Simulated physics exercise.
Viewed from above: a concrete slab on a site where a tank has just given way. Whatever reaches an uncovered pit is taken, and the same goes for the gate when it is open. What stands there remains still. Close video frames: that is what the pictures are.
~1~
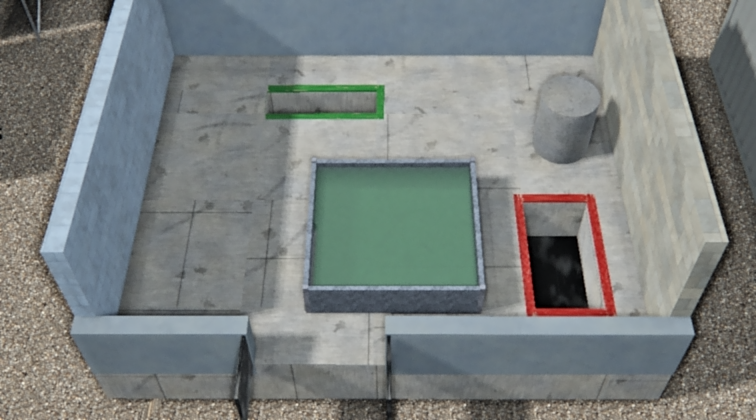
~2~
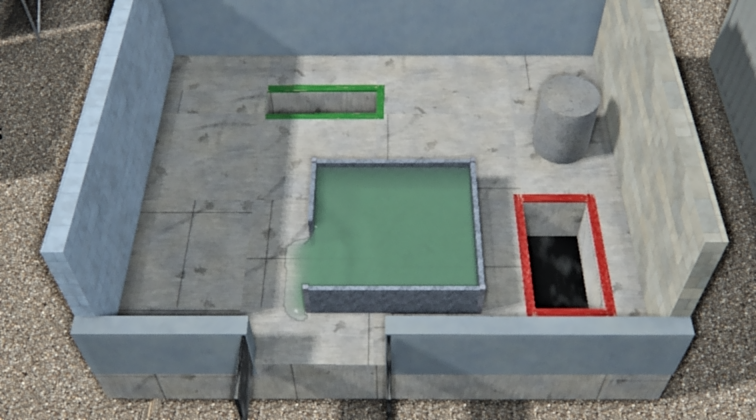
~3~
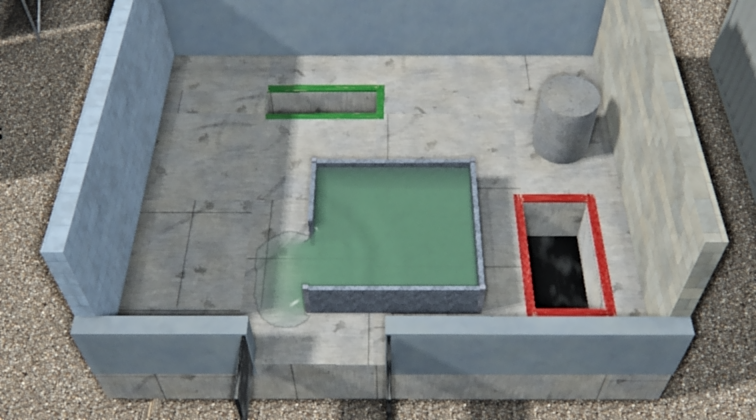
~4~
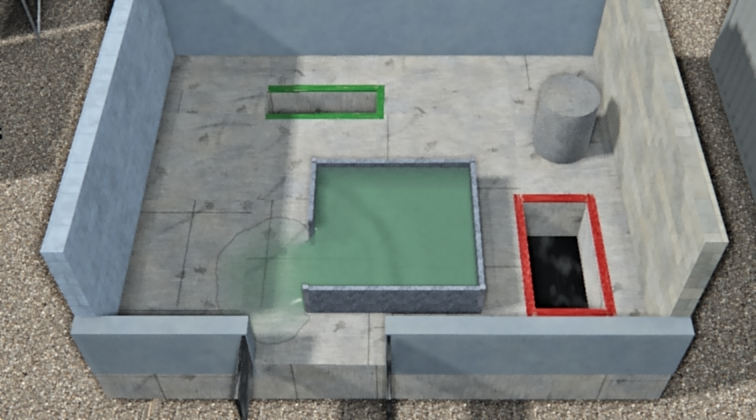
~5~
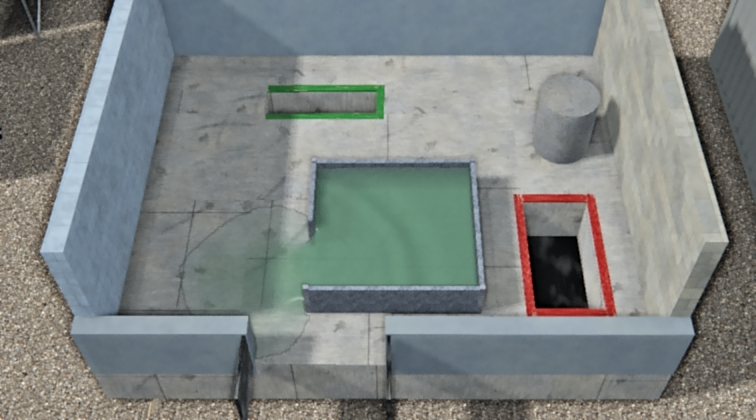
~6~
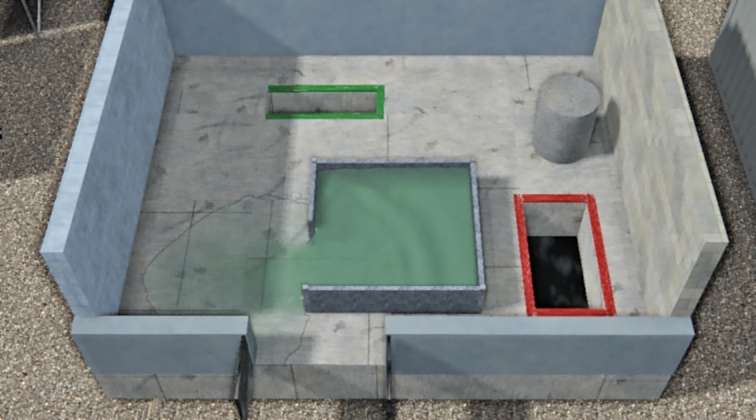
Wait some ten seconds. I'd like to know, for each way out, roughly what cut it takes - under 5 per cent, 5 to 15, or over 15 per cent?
Outcome: The gate pulls in a so-so amount - five to fifteen per cent; the red pit pulls in barely a drop - beneath five per cent; the green pit pulls in a good deal - past fifteen per cent.
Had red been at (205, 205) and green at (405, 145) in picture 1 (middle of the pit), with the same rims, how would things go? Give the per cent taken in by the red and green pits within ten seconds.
Of everything, red catches 55 per cent while green catches 0 per cent.
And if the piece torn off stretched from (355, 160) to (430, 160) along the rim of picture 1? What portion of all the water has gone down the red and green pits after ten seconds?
For red it's about 8 per cent, and for green about 35 per cent.
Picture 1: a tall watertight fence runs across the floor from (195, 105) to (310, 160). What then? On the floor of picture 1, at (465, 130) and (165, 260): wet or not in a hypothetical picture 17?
Going in order, I'd say kept out of it and drenched.
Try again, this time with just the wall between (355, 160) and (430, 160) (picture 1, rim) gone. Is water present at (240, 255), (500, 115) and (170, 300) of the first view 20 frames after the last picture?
Taking them in order, I'd say not reached, swamped and not reached.
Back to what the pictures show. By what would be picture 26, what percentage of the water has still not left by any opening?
My estimate is some 98 percent.
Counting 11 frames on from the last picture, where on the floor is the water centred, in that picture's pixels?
Somewhere around (322, 257) in the last view.
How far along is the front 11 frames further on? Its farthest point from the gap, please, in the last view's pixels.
I'd say near (163, 115).
A moment on, water covers 20 % of the floor; the gate 0 %, the red pit 0 %, the green pit 0 %.
Next, water covers 20 % of the floor; the gate 1 %, the red pit 0 %, the green pit 0 %.
Then, water covers 35 % of the floor; the gate 2 %, the red pit 0 %, the green pit 0 %.
Later, water covers 55 % of the floor; the gate 4 %, the red pit 0 %, the green pit 7 %.
In the end, water covers 75 % of the floor; the gate 8 %, the red pit 0 %, the green pit 23 %.
